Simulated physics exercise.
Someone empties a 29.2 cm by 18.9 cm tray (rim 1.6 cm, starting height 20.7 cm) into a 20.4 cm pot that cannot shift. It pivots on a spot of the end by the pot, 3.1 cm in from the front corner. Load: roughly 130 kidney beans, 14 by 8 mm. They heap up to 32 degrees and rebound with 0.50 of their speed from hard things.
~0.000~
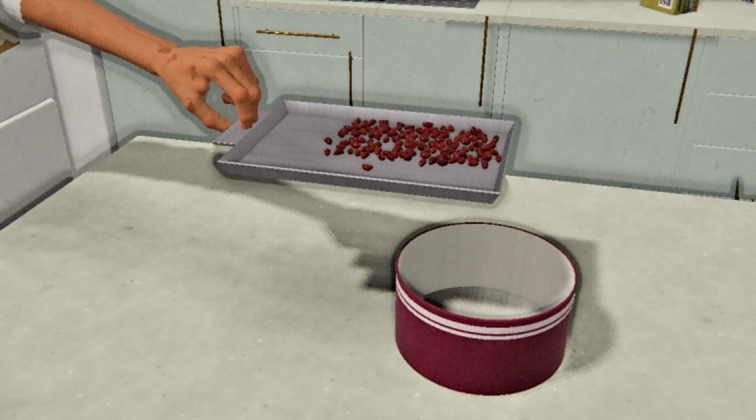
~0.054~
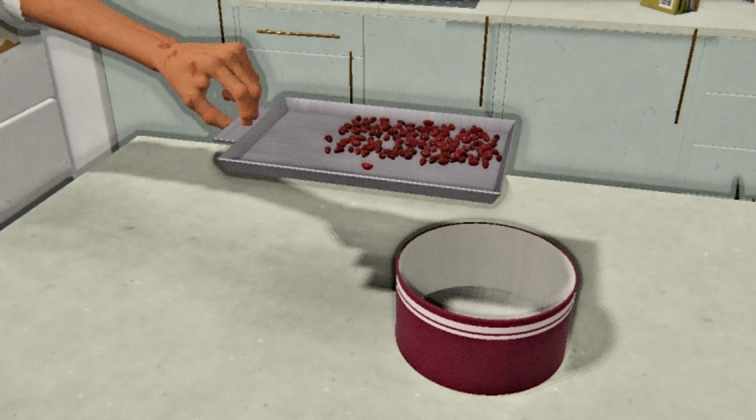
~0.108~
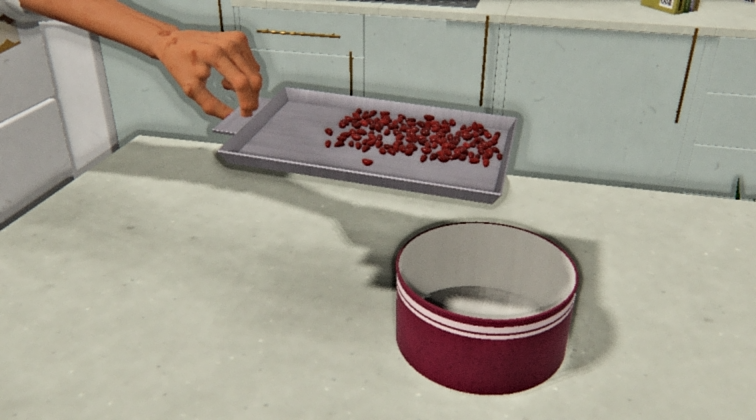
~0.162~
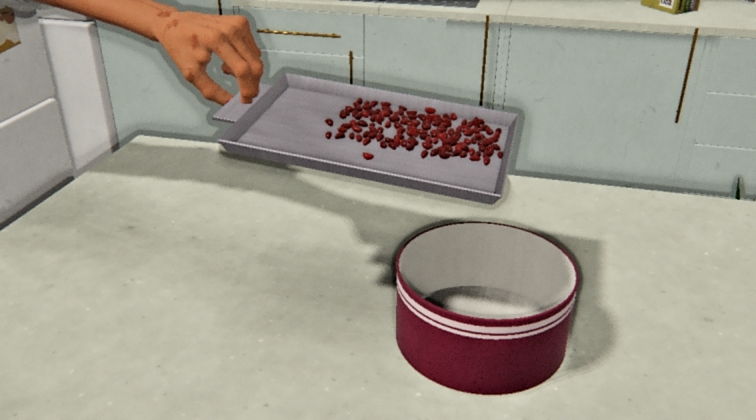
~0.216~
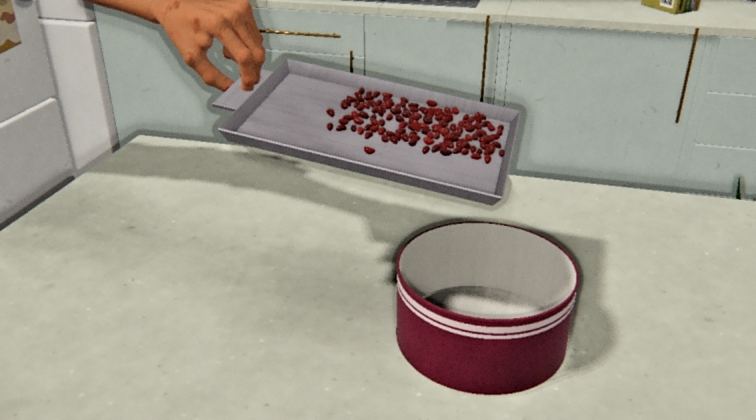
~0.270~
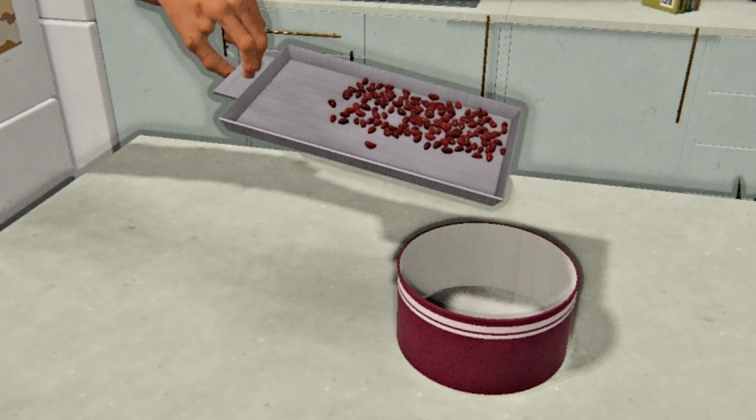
Shallow grey tray of red kidney beans tilting gradually down to the right as a hand raises its left end.
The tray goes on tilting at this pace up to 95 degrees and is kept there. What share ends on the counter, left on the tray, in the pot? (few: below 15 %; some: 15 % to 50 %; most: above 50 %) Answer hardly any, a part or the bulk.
Counter hardly any, tray hardly any, pot the bulk.
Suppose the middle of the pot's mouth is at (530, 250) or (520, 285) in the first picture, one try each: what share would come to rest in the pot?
About 50 and 100 per cent.
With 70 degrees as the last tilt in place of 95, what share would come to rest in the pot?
Then about 95 per cent.
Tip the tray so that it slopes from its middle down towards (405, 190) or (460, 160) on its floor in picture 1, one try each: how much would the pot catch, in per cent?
Some 90 and 50 per cent.
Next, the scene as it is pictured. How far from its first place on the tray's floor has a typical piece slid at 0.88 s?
About 13 cm.
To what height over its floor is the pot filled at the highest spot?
About 2.0 cm.
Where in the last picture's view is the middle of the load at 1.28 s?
Around (501, 340).
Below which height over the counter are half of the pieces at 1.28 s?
Some 4 cm.
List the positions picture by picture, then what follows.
Tray tilt 0 degrees, front corners at (227, 159) and (493, 189); middle of the pieces at (420, 144); pot at (485, 266), in the first frame.
Tray tilt 1 degrees, front corners at (227, 157) and (493, 189); middle of the pieces at (421, 143), in the second frame.
Tray tilt 3 degrees, front corners at (227, 149) and (494, 190), lowest corner right front; middle of the pieces at (421, 139), in the third frame.
Tray tilt 6 degrees, front corners at (227, 138) and (495, 191), lowest corner right front; middle of the pieces at (422, 133), in the fourth frame.
Tray tilt 10 degrees, front corners at (228, 127) and (496, 192), lowest corner right front; middle of the pieces at (424, 127), in the fifth frame.
Tray tilt 13 degrees, front corners at (229, 117) and (497, 193), lowest corner right front; middle of the pieces at (425, 121); pot at (487, 265). Its pace works out near 65 degrees a second, in the sixth frame.
Then, at 0.88 s, tilt 52 degrees; the tray holds 85 %, the pot 0 %.
Then, at 1.28 s, tilt 77 degrees; the tray holds 25 %, the pot 55 %.
After 1.77 s, tilt 95 degrees; the tray holds 0 %, the pot 95 %.
In the end, at 2.4 s, counter 5 %, tray 0 %, pot 95 %.
